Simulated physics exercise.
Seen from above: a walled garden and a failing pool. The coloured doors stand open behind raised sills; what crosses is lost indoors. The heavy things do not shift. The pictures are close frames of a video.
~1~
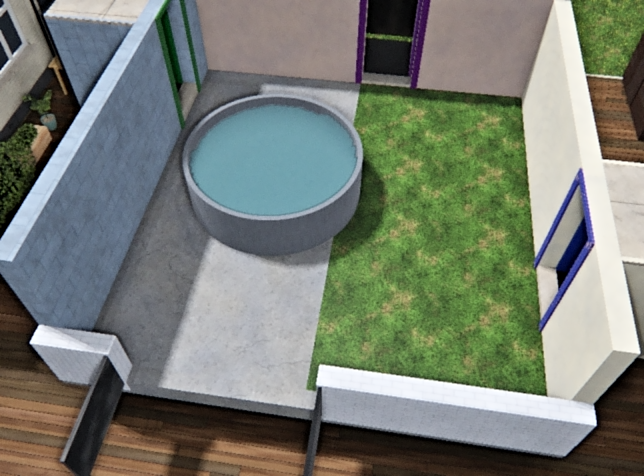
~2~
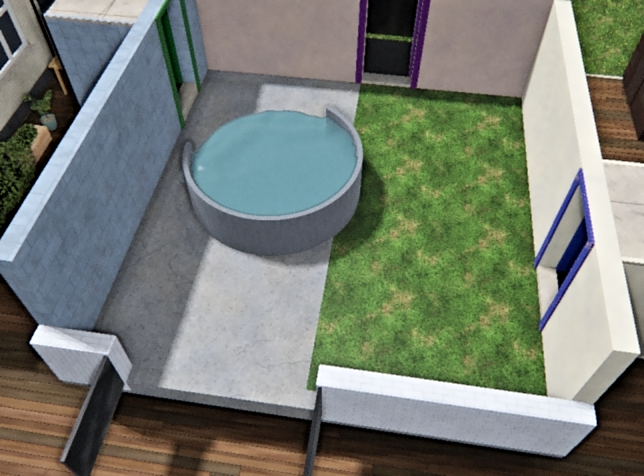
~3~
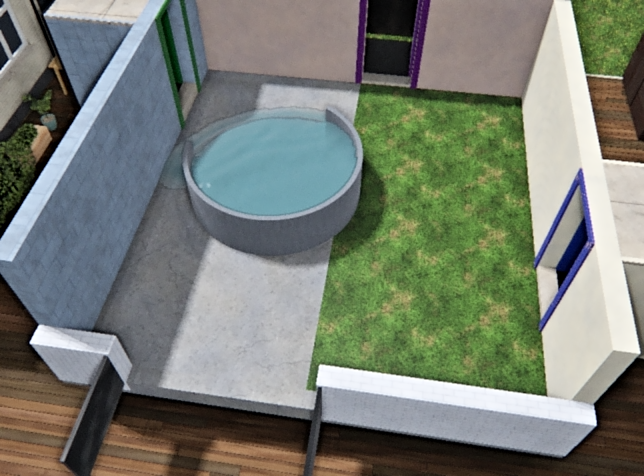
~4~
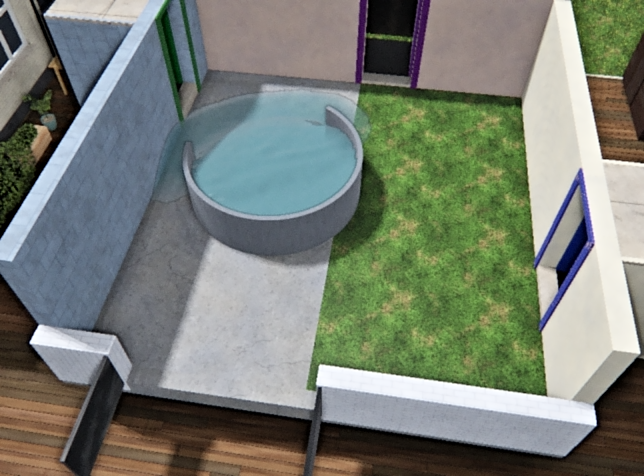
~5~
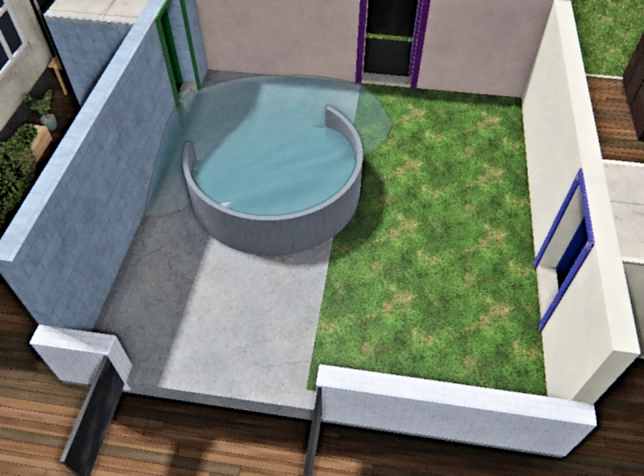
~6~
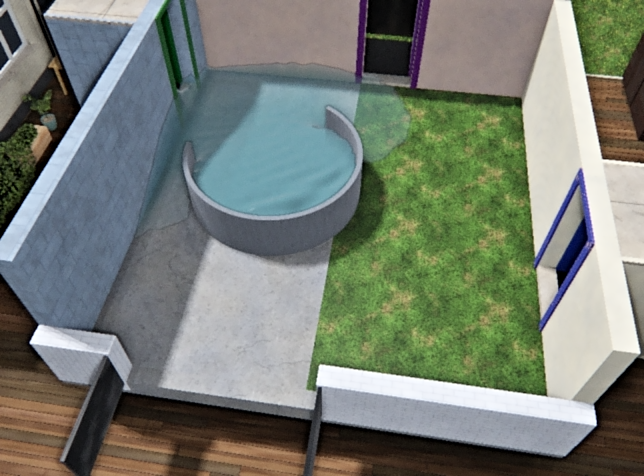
Water pours through a gap that opens in the far side of a round grey pool, seen from above in a walled yard under a still camera. Paving lies beneath the pool, patchy grass to the right, with a green-framed opening at left, purple at back and blue at right. The clear sheet spreads back and left over the paving, then rightward onto the grass.
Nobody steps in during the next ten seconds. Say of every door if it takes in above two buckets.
One by one: The purple door floods; the green door floods; the blue door holds within the limit.
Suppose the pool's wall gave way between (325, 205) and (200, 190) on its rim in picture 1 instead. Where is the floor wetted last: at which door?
The purple door.
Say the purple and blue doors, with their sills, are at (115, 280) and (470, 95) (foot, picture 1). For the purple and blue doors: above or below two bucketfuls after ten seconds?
Then: Purple door is under, blue door lets more in.
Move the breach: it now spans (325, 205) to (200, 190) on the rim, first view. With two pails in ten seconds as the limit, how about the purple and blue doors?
My reading: The purple one lets less in, the blue one is under.
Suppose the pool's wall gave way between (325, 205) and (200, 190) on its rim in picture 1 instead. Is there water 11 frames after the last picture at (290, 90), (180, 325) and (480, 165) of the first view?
One after the other: Clear, covered, no water.
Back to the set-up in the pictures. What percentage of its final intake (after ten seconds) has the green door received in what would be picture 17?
Near 50 in a hundred.
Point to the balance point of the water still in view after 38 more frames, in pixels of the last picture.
At about (335, 172).
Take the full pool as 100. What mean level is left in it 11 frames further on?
About 30 per cent.
A moment on, water covers 30 % of the floor; the purple door under two buckets in, the green door over two buckets in, the blue door not reached.
Next, water covers 40 % of the floor; the purple door over two buckets in, the green door far over two buckets in, the blue door not reached.
Then, water covers 60 % of the floor; the purple door over two buckets in, the green door far over two buckets in, the blue door not reached.
Later, water covers 85 % of the floor; the purple door far over two buckets in, the green door far over two buckets in, the blue door wet at the sill, nothing in.
In the end, water covers 100 % of the floor; the purple door far over two buckets in, the green door far over two buckets in, the blue door wet at the sill, nothing in.
